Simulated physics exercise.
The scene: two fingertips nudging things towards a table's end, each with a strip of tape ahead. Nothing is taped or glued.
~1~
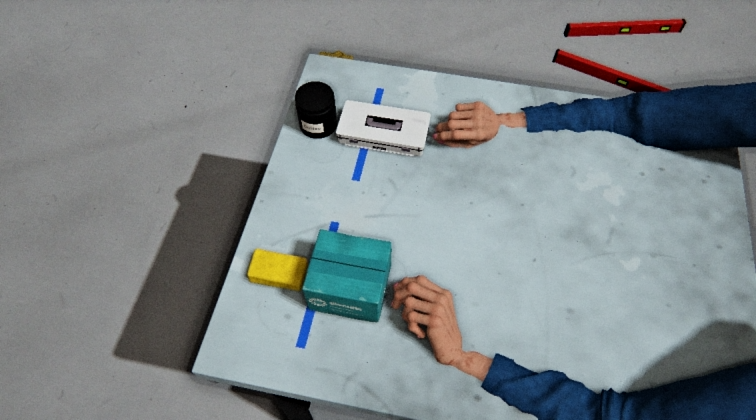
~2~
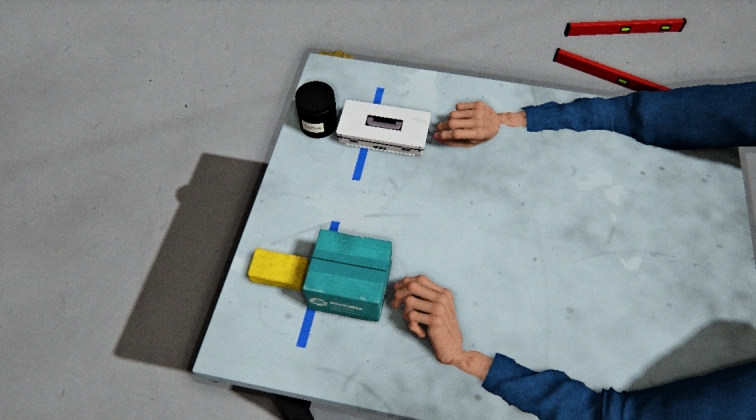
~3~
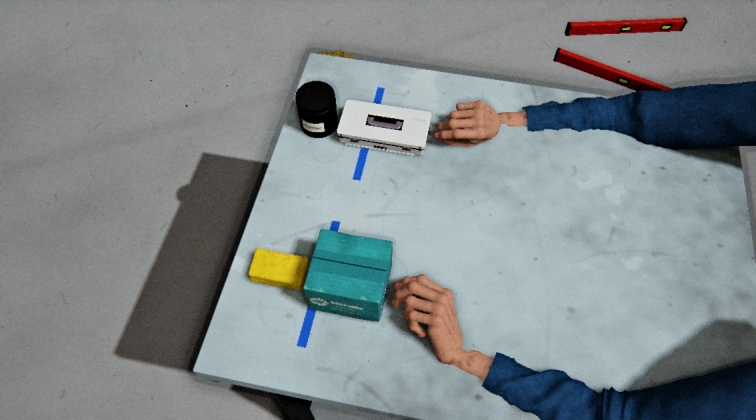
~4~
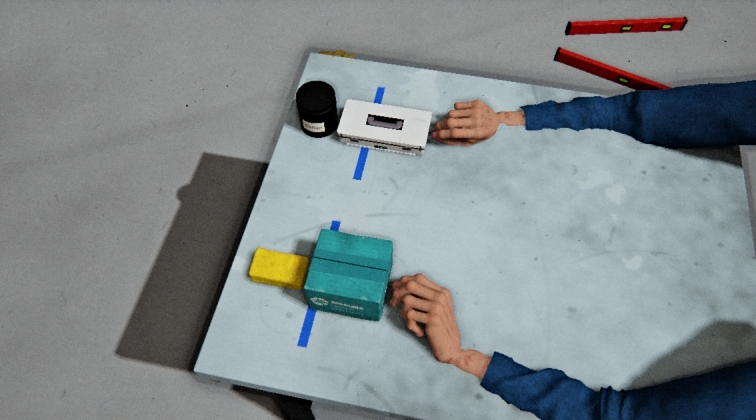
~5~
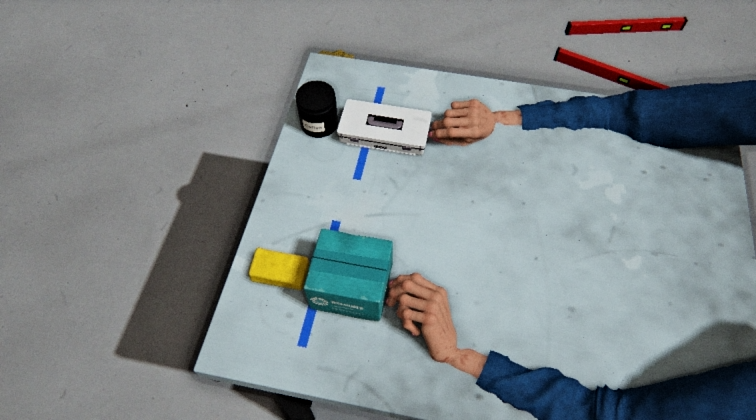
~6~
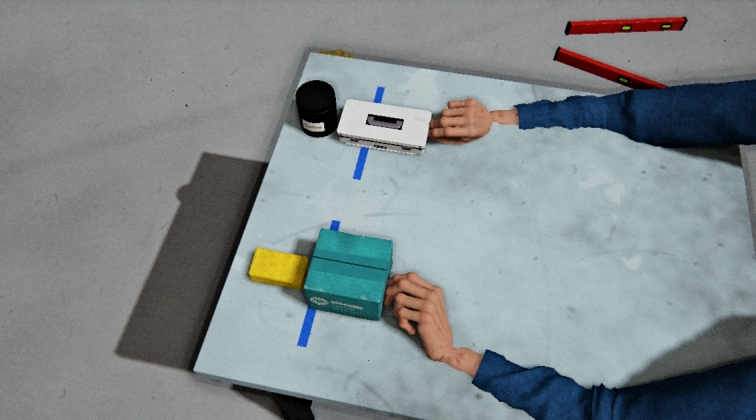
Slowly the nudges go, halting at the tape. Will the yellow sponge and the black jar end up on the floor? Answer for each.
In the end, the yellow sponge lands on the floor; the black jar lands on the floor.
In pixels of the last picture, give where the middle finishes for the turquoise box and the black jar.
The turquoise box ends at (278, 262) and the black jar at (239, 252).
Then, 1.08 s past the last view, yellow sponge travelled about its own width near (226, 259); black jar leaning 38° off how it started near (260, 109).
Then, 1.34 s past the last view, yellow sponge in the air near (222, 290); black jar in the air near (259, 210).
Then, 1.54 s past the last view, yellow sponge in the air near (254, 364); black jar come down near (245, 252).
Finally, the yellow sponge falls off the table; the black jar falls off the table, near (239, 252).
